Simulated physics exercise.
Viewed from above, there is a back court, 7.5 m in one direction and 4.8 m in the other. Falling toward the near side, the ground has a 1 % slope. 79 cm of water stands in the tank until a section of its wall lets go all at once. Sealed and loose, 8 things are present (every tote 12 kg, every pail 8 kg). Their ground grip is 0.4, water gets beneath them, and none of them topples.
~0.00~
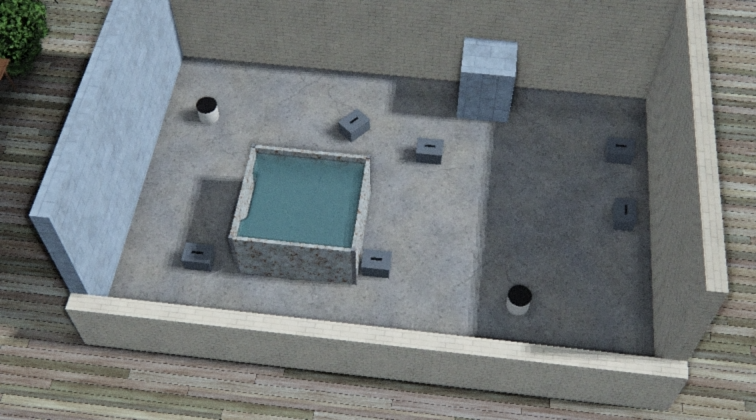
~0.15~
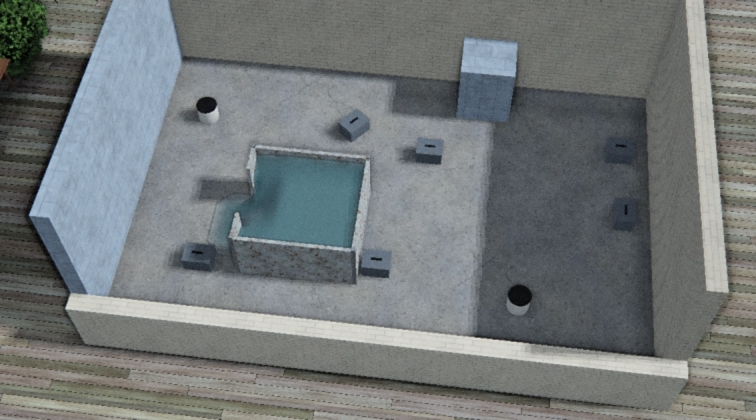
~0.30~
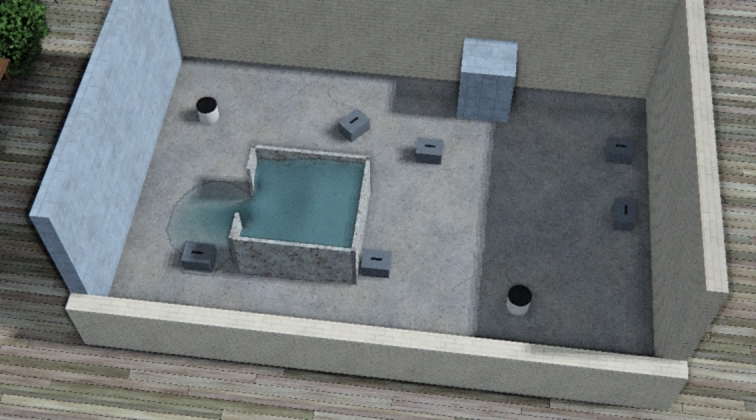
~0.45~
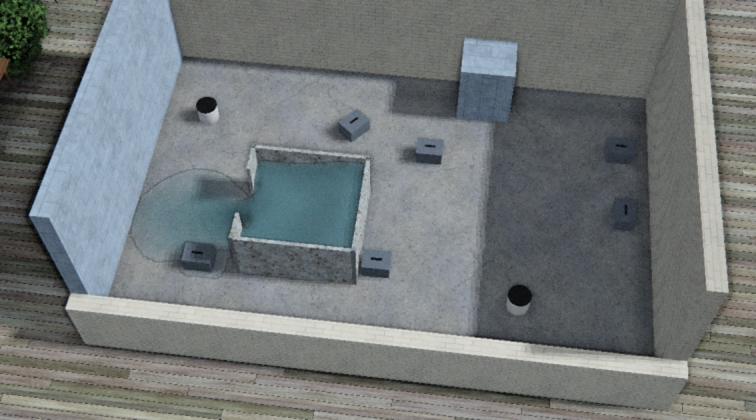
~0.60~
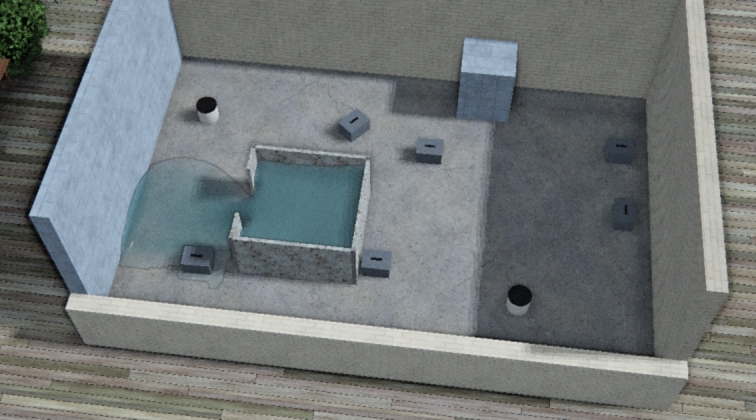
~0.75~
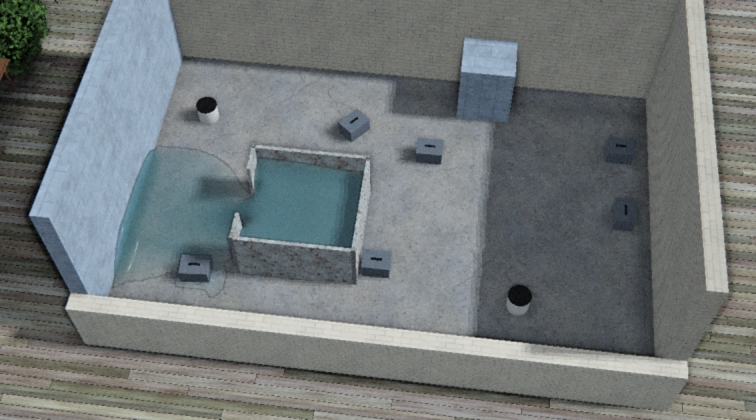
A walled court held a stone tank of water, which opened on its left side and let water spread across the floor to the left wall, nudging one grey box slightly as the others stayed put.
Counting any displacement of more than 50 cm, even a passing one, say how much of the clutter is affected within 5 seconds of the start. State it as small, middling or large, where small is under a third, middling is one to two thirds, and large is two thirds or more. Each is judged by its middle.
Small.
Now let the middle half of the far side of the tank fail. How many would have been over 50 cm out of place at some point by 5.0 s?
In that case the number is 3.
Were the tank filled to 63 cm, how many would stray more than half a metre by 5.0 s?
Result: 1.
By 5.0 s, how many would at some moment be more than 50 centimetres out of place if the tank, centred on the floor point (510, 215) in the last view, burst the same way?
In that case the number is 4.
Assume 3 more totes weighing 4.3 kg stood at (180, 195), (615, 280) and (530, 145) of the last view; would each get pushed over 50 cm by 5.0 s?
Respectively: Tops it; doesn't reach it; doesn't reach it.
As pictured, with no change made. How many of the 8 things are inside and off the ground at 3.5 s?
Total: 0.
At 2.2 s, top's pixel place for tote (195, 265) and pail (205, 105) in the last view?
They should sit about (222, 275) and (236, 95) in the last view.
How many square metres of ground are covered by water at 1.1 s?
Roughly 7.0 m2 of it is wet.
After 1.1 s 1 of 8 are over 50 cm from their spots; 0 afloat.
After 2.2 s 1 of 8 are over 50 cm from their spots; 0 afloat.
After 3.5 s 2 of 8 are over 50 cm from their spots; 0 afloat.
After 5.0 s 2 of 8 are over 50 cm from their spots, and 2 have been at some point; 0 afloat.
